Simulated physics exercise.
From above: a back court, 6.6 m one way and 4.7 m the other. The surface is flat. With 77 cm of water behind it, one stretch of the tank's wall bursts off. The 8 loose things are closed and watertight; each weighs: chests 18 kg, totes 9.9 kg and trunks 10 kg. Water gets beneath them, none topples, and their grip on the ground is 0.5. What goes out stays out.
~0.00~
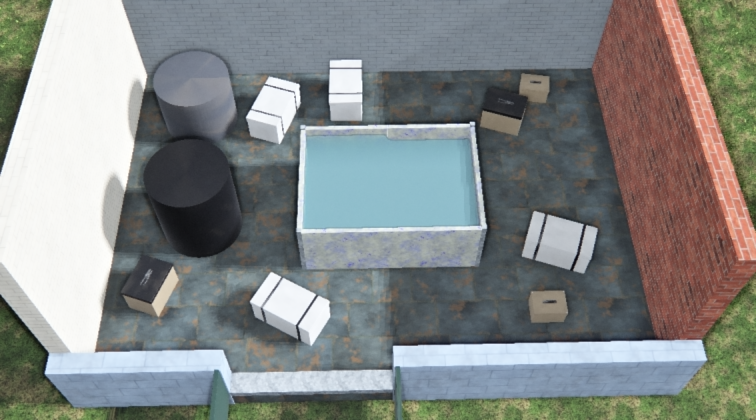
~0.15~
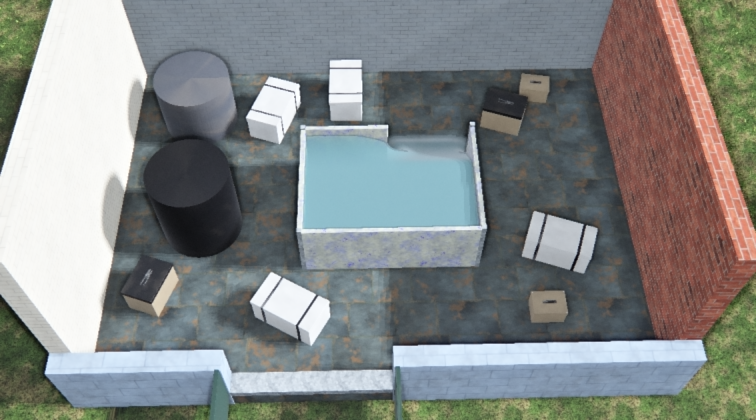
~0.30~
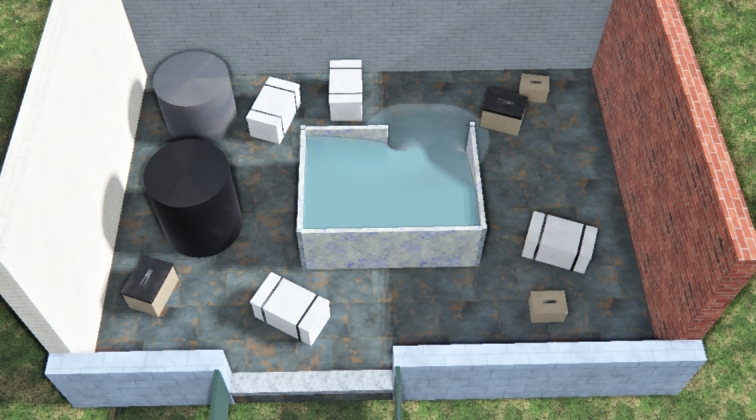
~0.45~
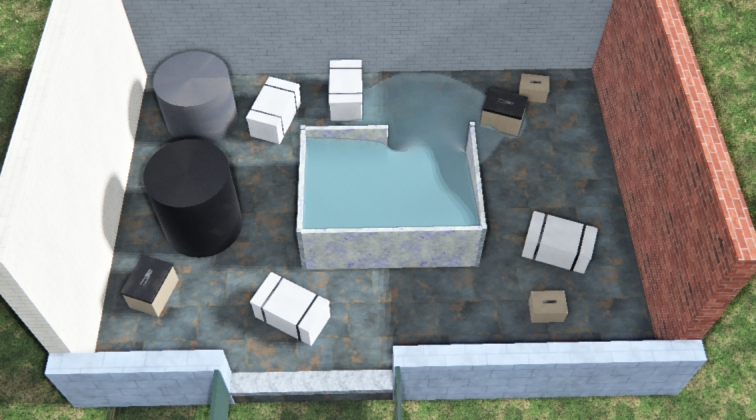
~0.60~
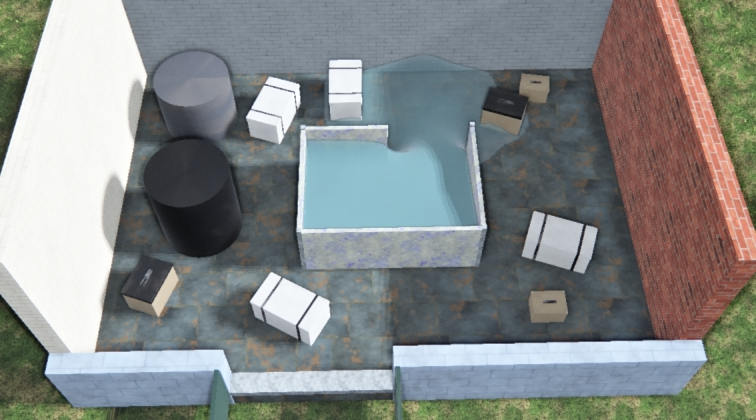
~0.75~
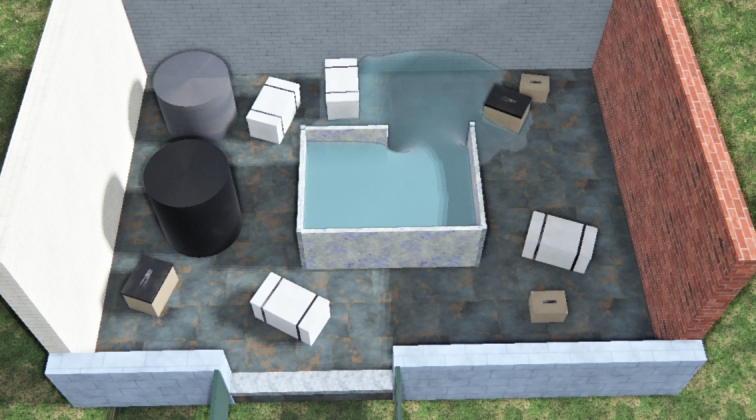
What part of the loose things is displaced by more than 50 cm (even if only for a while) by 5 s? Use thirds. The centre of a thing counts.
It is at least two thirds.
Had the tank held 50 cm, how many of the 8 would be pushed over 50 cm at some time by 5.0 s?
Then 5.
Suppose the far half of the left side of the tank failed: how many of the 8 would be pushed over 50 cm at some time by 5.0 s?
In that case 4 of them.
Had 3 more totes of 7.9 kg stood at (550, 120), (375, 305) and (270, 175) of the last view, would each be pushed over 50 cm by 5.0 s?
In turn: Past it, less, more.
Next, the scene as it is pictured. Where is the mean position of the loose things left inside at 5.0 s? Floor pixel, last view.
Around (349, 305).
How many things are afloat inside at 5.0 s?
4 of them.
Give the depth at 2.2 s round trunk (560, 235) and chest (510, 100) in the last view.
About 0 and 19 cm.
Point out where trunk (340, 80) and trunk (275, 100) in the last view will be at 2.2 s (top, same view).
Around (277, 108) and (233, 131).
After 1.1 s 0 of 8 are over 50 cm from their spots; 0 afloat.
After 2.2 s 4 of 8 are over 50 cm from their spots; 3 afloat.
After 3.5 s 5 of 8 are over 50 cm from their spots; 2 afloat.
After 5.0 s 6 of 8 are over 50 cm from their spots, and 6 have been at some point; 4 afloat.
